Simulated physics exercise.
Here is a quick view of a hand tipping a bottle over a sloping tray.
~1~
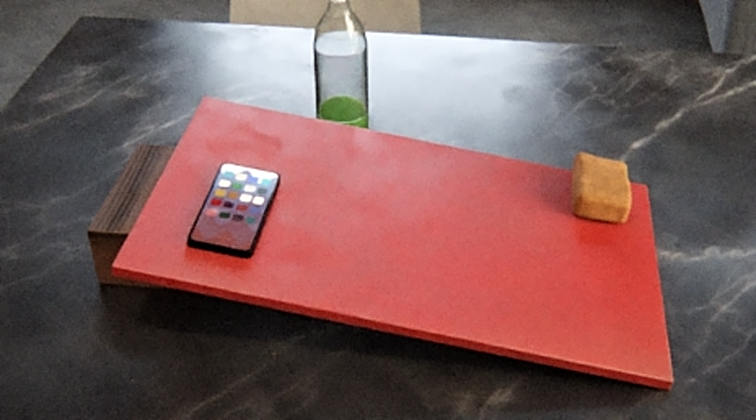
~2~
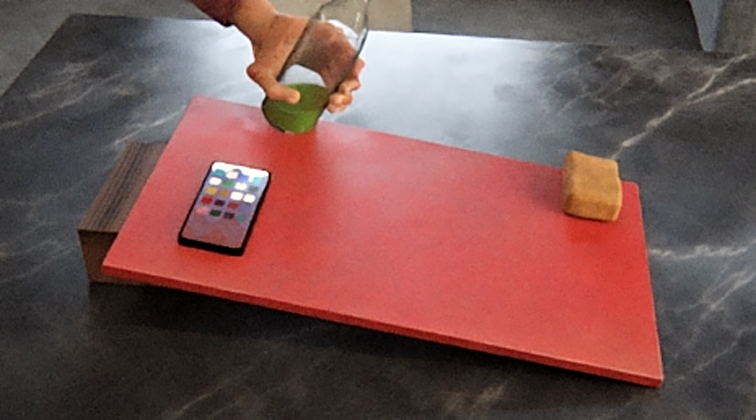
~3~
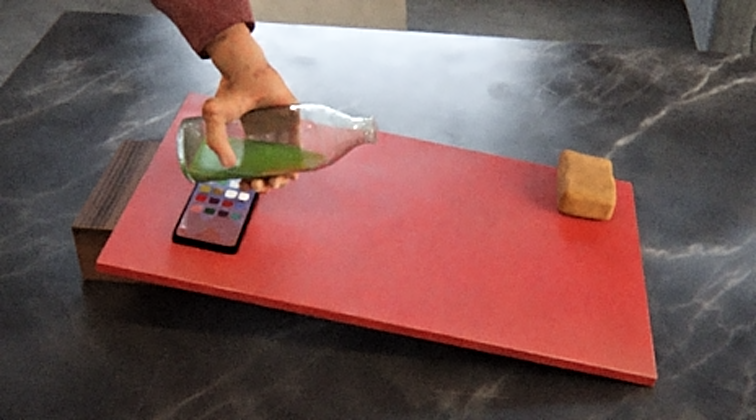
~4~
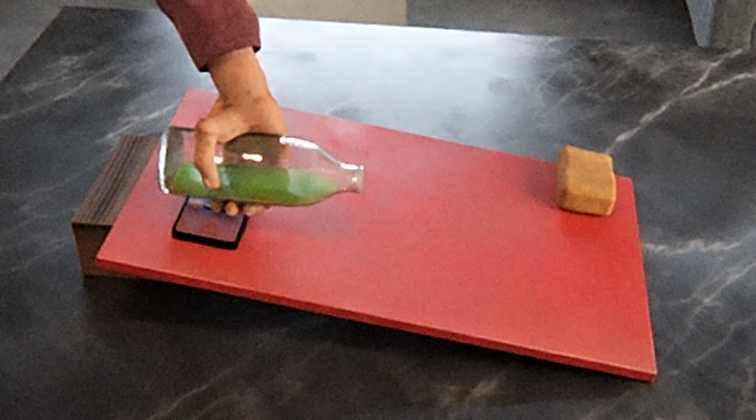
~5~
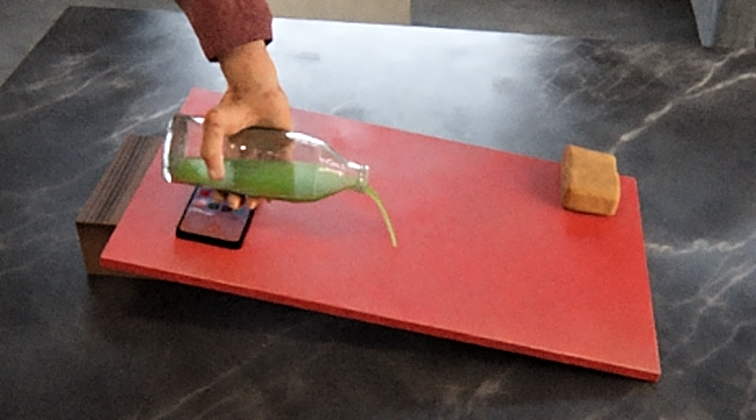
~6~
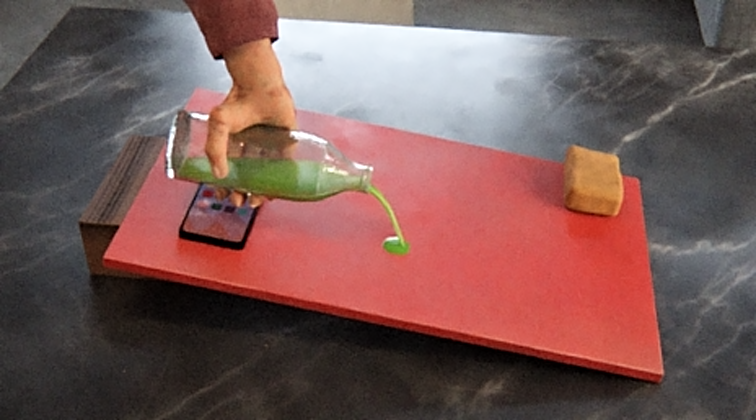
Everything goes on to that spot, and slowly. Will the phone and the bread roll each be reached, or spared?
Phone: Spared, bread roll: Spared.
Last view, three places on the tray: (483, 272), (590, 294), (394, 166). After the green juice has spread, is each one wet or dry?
Well, in sequence: Spilled on, spilled on, spill-free.
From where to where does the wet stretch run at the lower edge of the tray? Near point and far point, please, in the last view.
I'd say it stretches from roughly (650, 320) up to (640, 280).
Soon after, it runs down to the right; the phone is dry; the bread roll is dry.
Later, it runs down to the right and off the end; the phone is dry; the bread roll is dry.
In the end, it runs down to the right and off the end; the phone is dry; the bread roll is dry.
